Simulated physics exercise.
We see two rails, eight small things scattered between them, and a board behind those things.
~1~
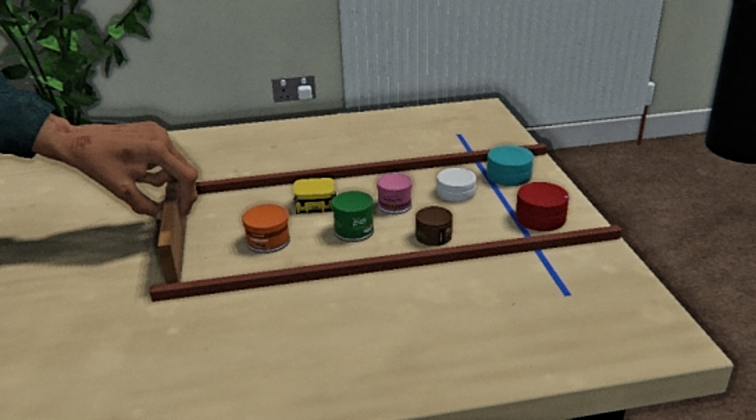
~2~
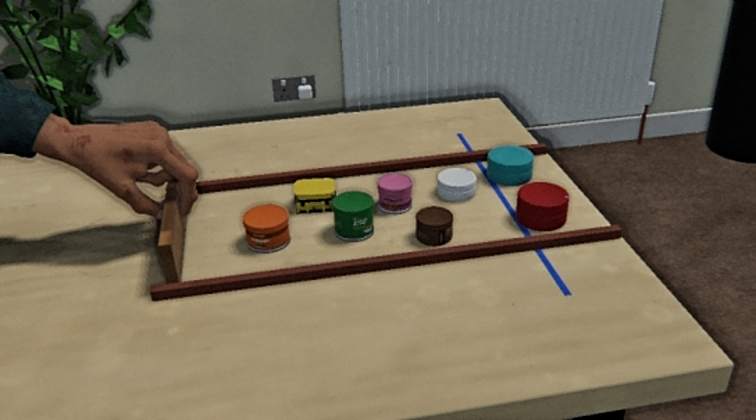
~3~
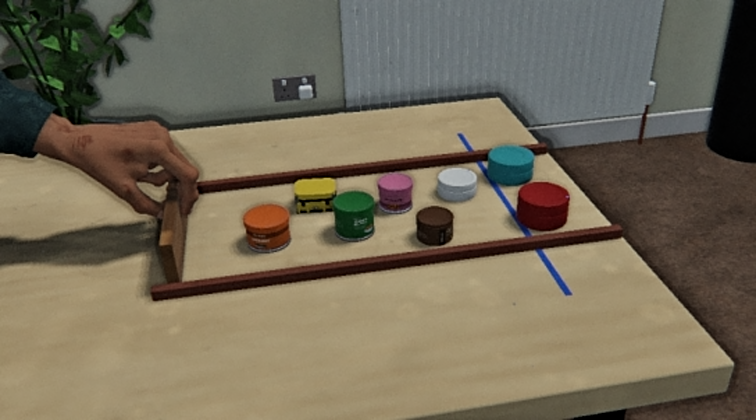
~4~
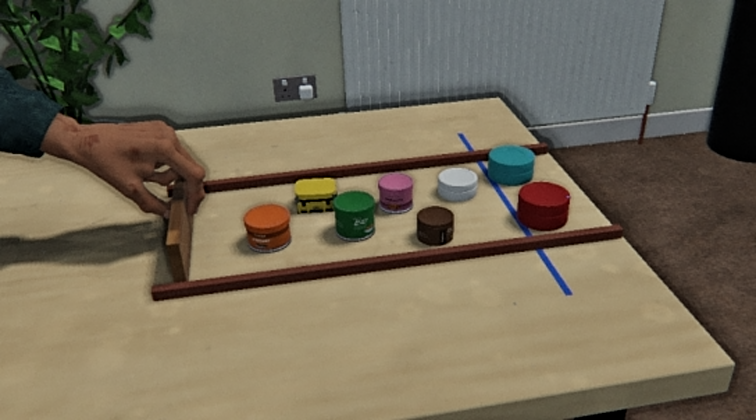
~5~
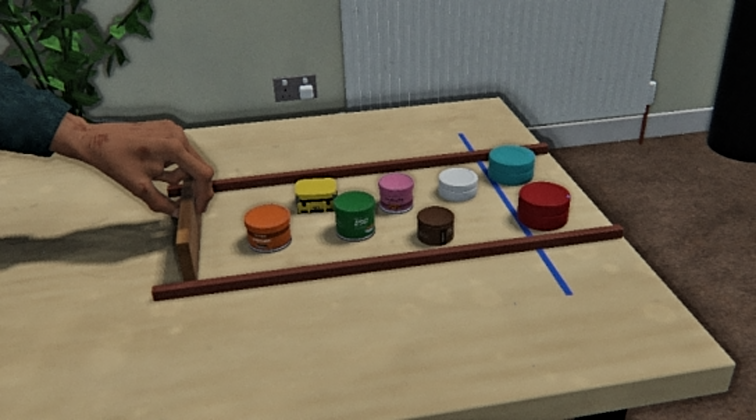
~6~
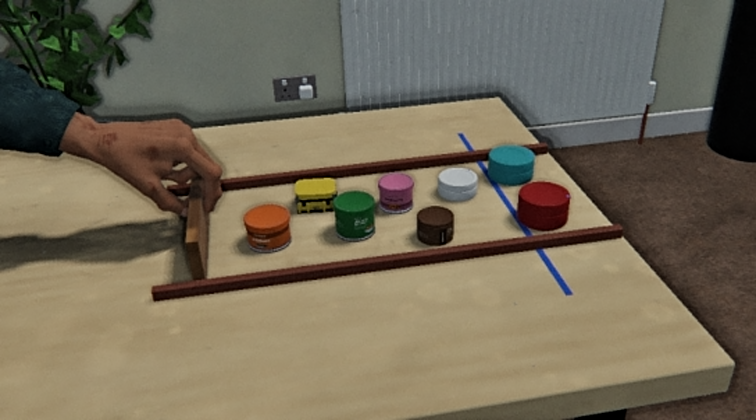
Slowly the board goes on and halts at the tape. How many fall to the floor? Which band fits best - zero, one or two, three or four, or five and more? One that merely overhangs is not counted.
The band that fits is one or two.
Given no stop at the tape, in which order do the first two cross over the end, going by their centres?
In order: The red lid, then the turquoise lid.
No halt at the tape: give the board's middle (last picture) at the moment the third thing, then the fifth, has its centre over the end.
(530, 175) and (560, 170).
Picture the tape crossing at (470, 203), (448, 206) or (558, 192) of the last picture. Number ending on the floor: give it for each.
Per try in turn: 0, 0, 4.
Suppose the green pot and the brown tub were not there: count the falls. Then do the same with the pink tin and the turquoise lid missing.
You'd get 0 in the first case and 0 in the second one.
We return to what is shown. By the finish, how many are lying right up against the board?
4 of them.
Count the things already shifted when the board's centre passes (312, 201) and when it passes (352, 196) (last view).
3 and 5.
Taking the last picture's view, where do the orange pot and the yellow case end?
About (534, 198), and about (508, 168).
Soon after, none off yet; turquoise lid at rest near (511, 165); red lid at rest near (543, 206); white lid at rest near (458, 185).
Then, none off yet; turquoise lid at rest near (511, 165); red lid at rest near (543, 206); white lid moving near (461, 184).
Further on, none off yet; turquoise lid moved a little near (532, 161); red lid moved about its own width near (575, 205); white lid moved about its own width near (505, 176).
At rest, the number that fall off is one or two; fallen, red lid.
